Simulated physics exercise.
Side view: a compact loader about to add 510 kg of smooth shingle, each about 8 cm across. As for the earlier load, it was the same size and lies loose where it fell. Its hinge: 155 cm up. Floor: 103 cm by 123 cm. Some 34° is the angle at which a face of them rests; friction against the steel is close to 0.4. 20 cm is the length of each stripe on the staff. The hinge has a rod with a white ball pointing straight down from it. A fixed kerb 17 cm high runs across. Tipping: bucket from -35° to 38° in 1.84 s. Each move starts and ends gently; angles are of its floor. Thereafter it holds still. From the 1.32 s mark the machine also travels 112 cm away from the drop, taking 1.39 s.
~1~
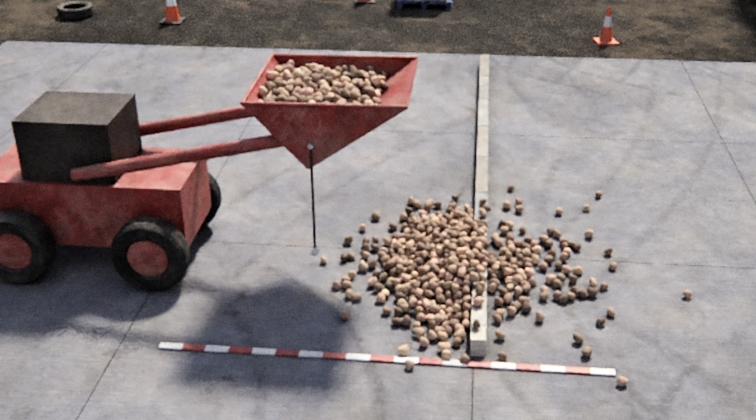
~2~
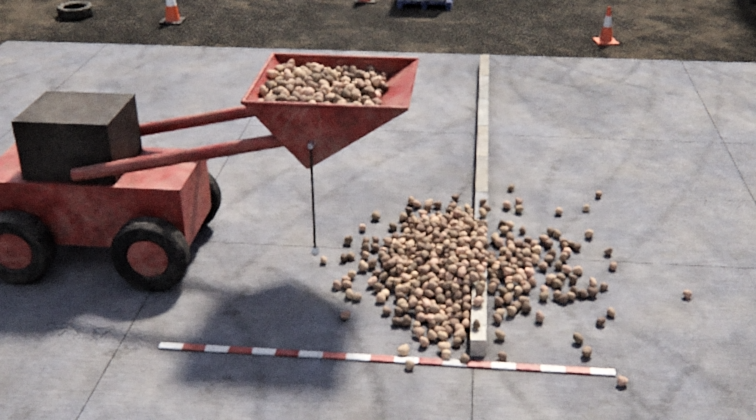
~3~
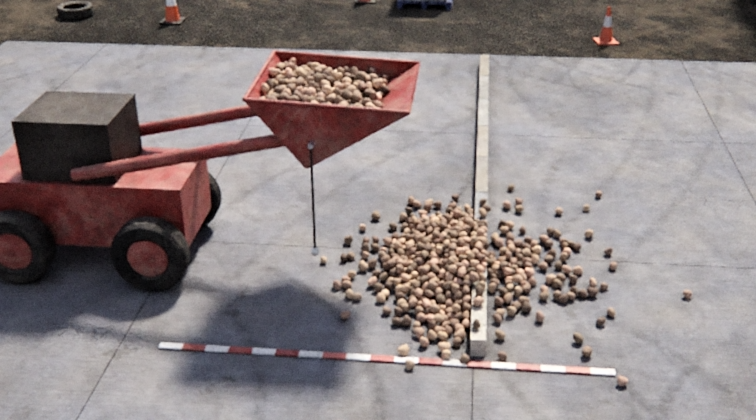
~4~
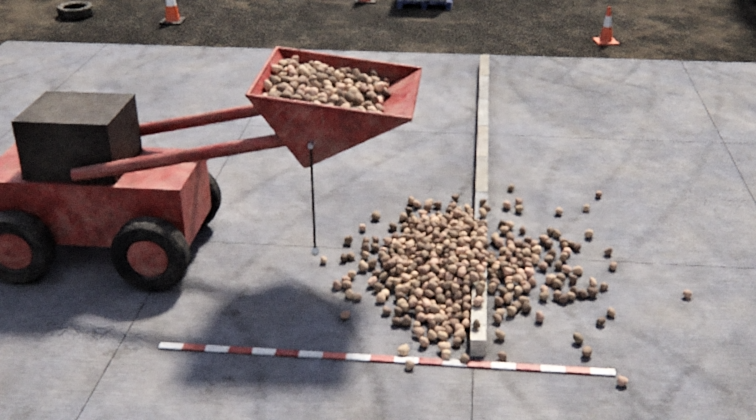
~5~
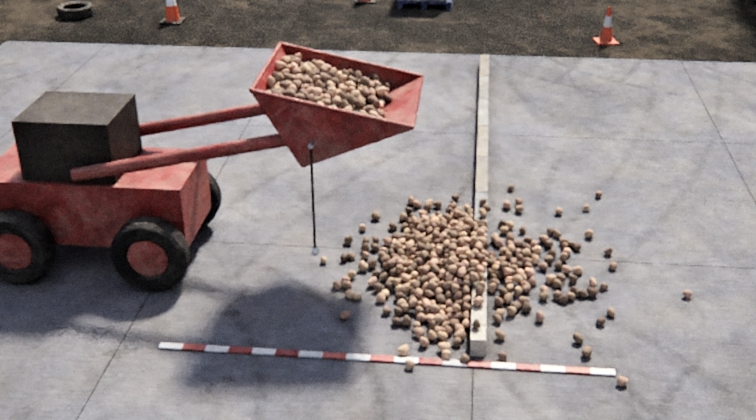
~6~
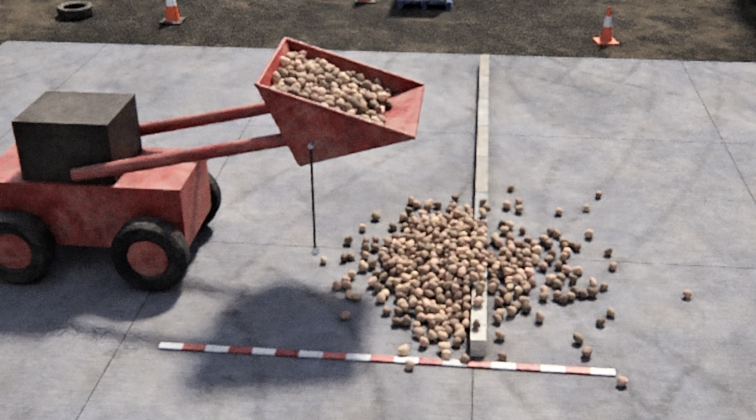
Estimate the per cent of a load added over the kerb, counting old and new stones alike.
Roughly 2 per cent of a load is added.
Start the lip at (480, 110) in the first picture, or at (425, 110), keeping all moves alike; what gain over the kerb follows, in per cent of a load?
Roughly 45 and 5 per cent, in that order.
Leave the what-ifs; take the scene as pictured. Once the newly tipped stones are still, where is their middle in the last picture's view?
I'd point to about (396, 256).
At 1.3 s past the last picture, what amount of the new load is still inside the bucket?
Roughly 10 per cent remains inside.
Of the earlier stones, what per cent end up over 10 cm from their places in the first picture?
10 %.
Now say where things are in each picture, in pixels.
Lip at (407, 107), floor tilted -35°, highest stones at (302, 73). The earlier load is highest near (467, 250), 29 cm above ground level, 82 % on this side of the kerb, 18 % over the kerb, in the first frame.
The bucket is at -34°, its lip at (408, 109); the top of the load is at (297, 72), in the second frame.
The bucket is at -32°, its lip at (410, 113); the top of the load is at (291, 71), in the third frame.
Lip at (412, 119), floor tilted -28°, highest stones at (293, 69), in the fourth frame.
The bucket is at -23°, its lip at (414, 128); the top of the load is at (292, 65), in the fifth frame.
The bucket is at -17°, its lip at (415, 138); the top of the load is at (295, 60), in the sixth frame.
Then, 0.8 s after the last picture the floor is at 27°; in per cent of one load, 98 in the bucket, 84 on this side of the kerb, 18 over the kerb; the foremost stones are at (615, 269).
Then, 1.3 s after the last picture the floor is at 38°; in per cent of one load, 10 in the bucket, 172 on this side of the kerb, 18 over the kerb; the foremost stones are at (615, 269).
Then, 2.6 s after the last picture the floor is at 38°; in per cent of one load, 0 in the bucket, 180 on this side of the kerb, 20 over the kerb; the foremost stones are at (615, 269).
Then, 5.3 s after the last picture the floor is at 38°; in per cent of one load, 0 in the bucket, 180 on this side of the kerb, 20 over the kerb; the foremost stones are at (615, 269). Net gain over the kerb, 2.
